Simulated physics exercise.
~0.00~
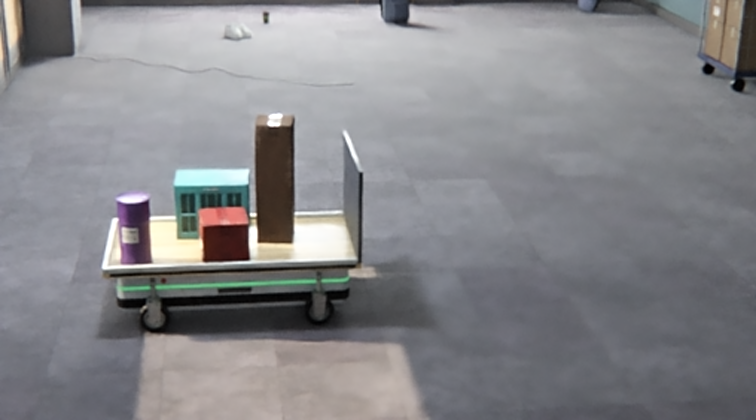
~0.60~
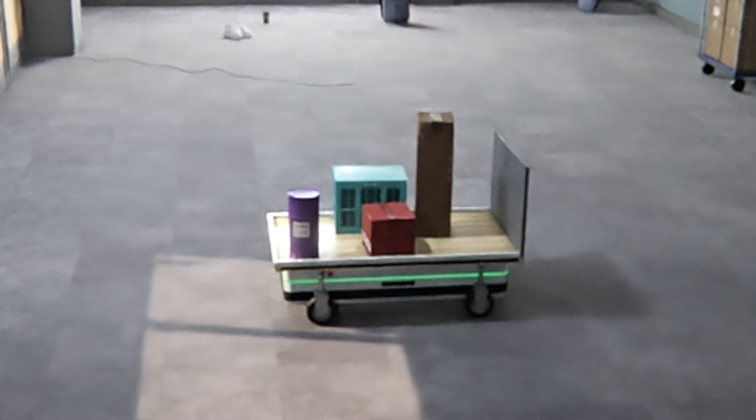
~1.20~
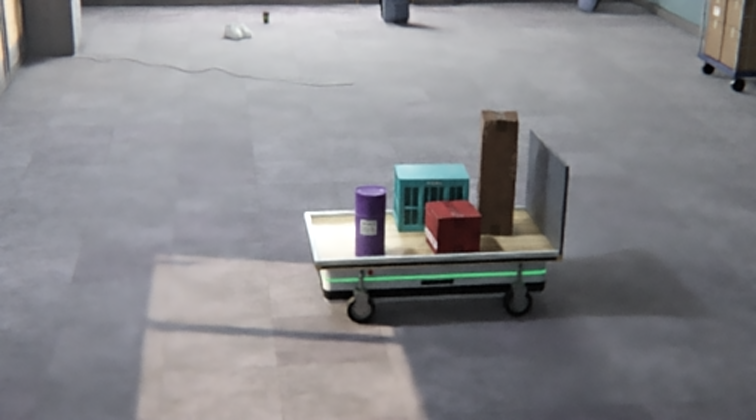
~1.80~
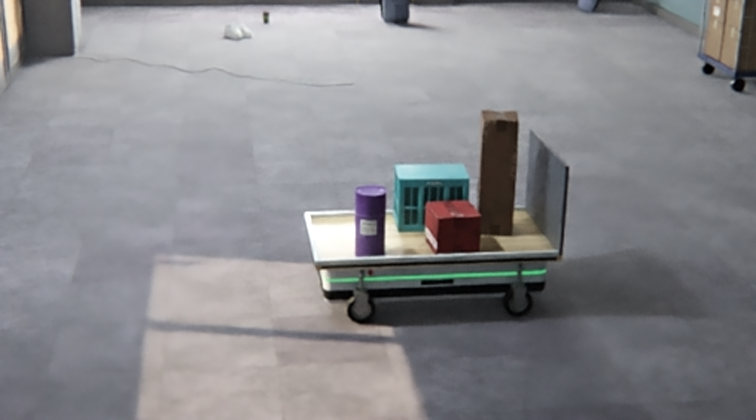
A flat cart carrying a purple canister, a red parcel, a turquoise crate and a tall brown box rolled to the right across a gray floor, then came to a stop with everything still aboard and the brown box standing upright.
